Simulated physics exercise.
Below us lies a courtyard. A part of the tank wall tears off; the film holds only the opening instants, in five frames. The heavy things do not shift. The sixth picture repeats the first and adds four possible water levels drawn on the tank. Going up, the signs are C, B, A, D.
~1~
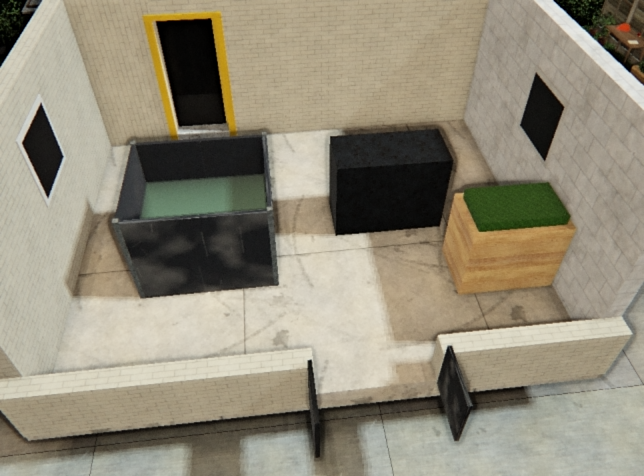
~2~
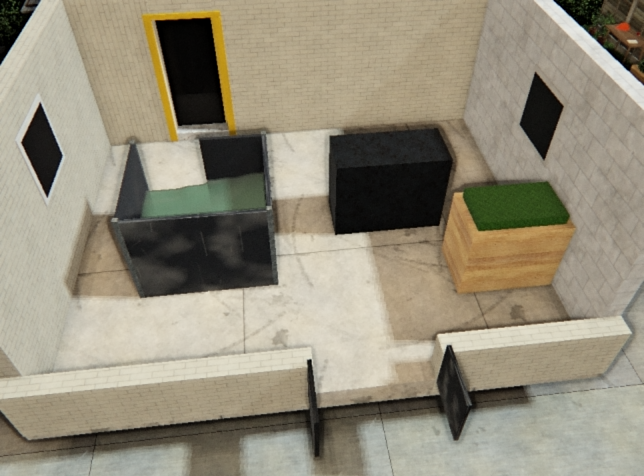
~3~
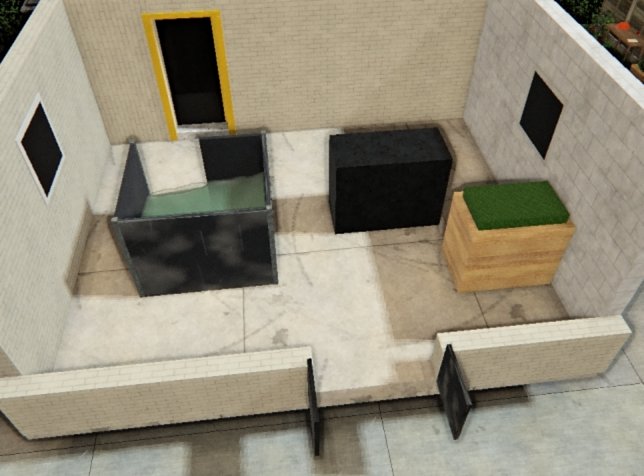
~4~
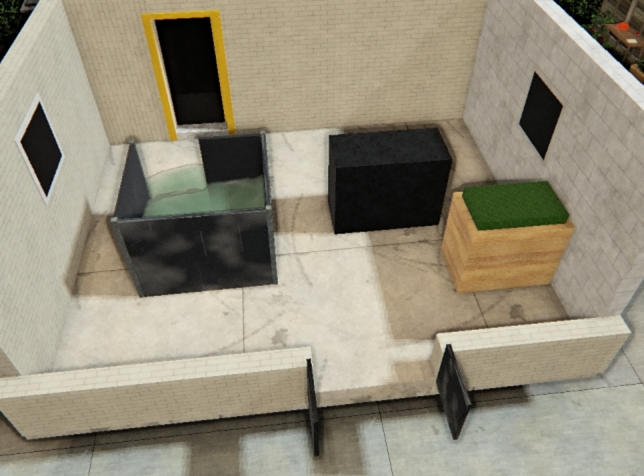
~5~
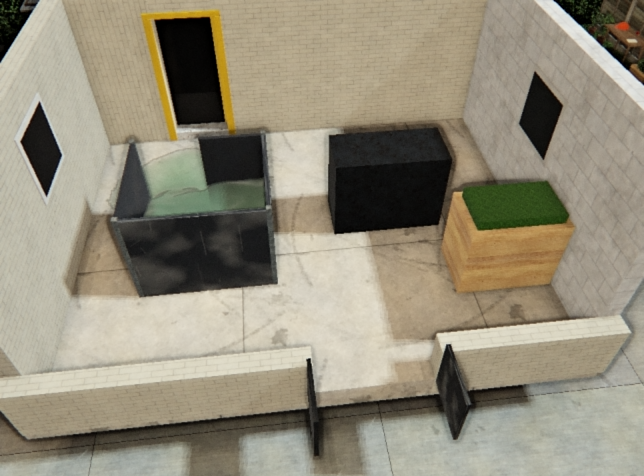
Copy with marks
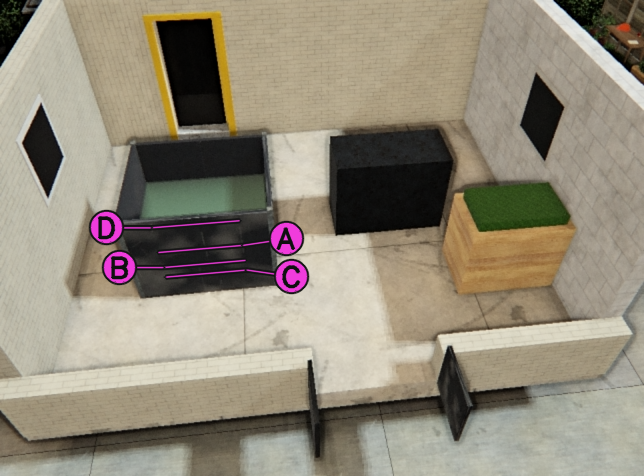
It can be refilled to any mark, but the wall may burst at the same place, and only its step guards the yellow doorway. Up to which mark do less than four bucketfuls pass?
Go for C.
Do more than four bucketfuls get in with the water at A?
Yes, it does.
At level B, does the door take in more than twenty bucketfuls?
No.
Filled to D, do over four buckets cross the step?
Yes, that goes wrong.
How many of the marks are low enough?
One.
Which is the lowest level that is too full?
Level B.
On the marked copy, A at (201, 248); B at (204, 263); C at (206, 273); D at (195, 224); from the bottom up C, B, A, D.
If A is chosen, dozens of bucketfuls pour in.
If B is chosen, about 10 bucketfuls get in.
If C is chosen, a bucket or two gets in.
If D is chosen, dozens of bucketfuls pour in.
